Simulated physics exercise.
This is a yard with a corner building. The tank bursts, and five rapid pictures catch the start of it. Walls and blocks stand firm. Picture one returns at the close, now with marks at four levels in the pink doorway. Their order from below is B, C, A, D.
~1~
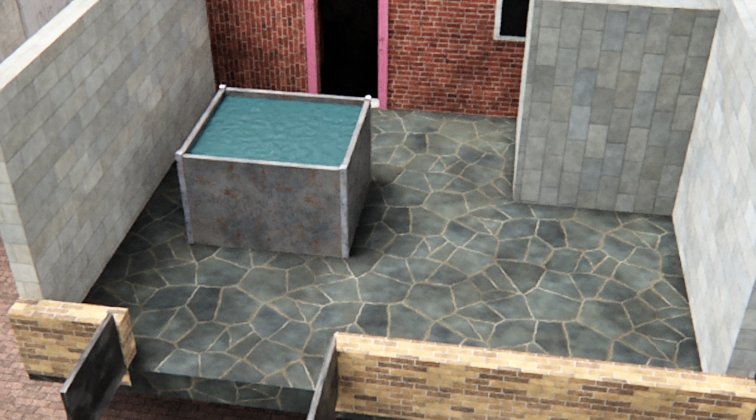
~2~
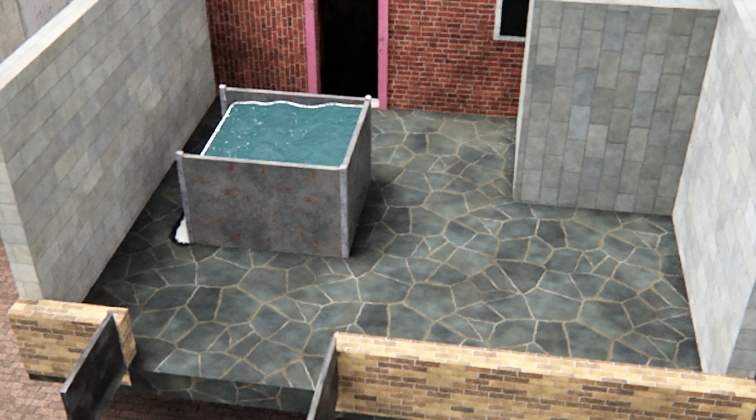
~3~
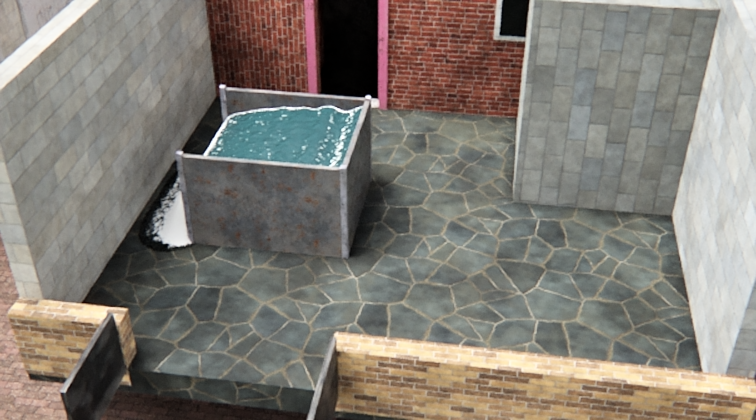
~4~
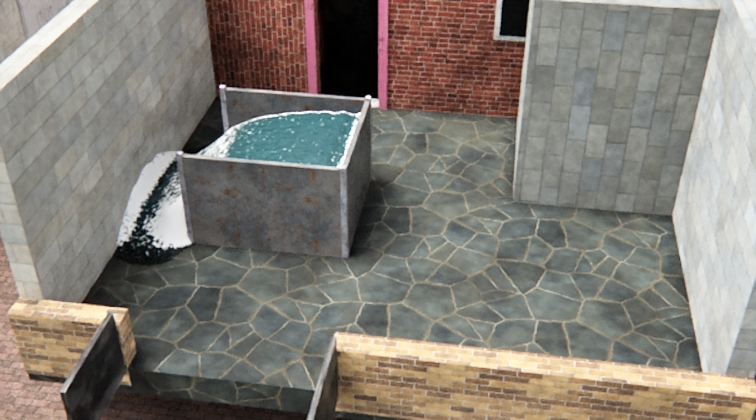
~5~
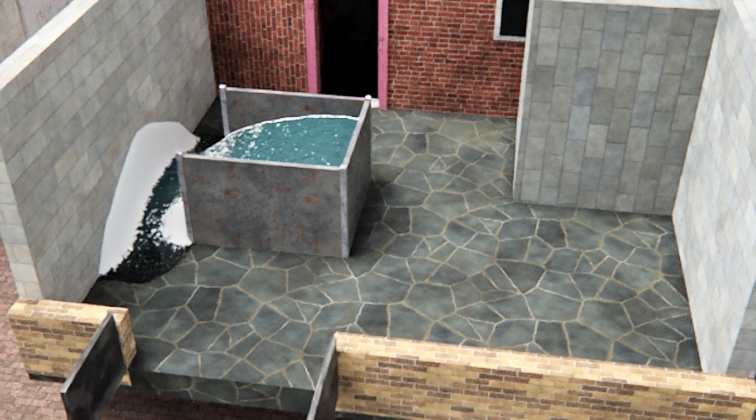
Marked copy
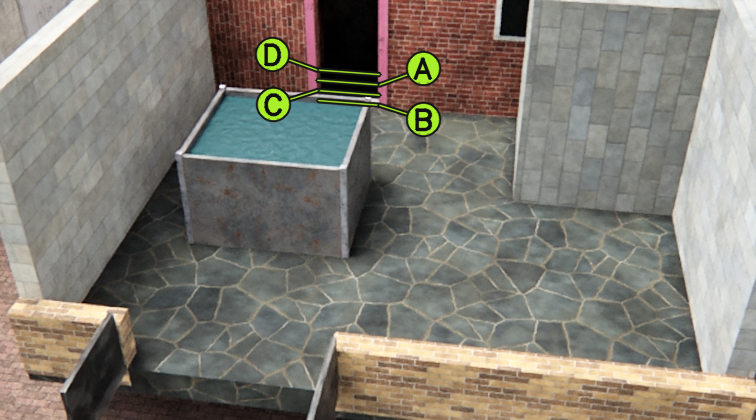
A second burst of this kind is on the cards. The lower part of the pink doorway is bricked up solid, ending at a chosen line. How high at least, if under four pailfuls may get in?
That is line C.
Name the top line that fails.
That is line B.
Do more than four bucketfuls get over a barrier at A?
No.
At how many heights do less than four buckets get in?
Three of them.
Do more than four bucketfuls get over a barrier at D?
No, that is safe.
On the marked copy, A at (348, 82); B at (348, 102); C at (348, 92); D at (348, 72); from the bottom up B, C, A, D.
With A, nothing gets over.
With B, about 8 bucketfuls get in.
With C, a splash gets over, under a bucket.
With D, nothing gets over.
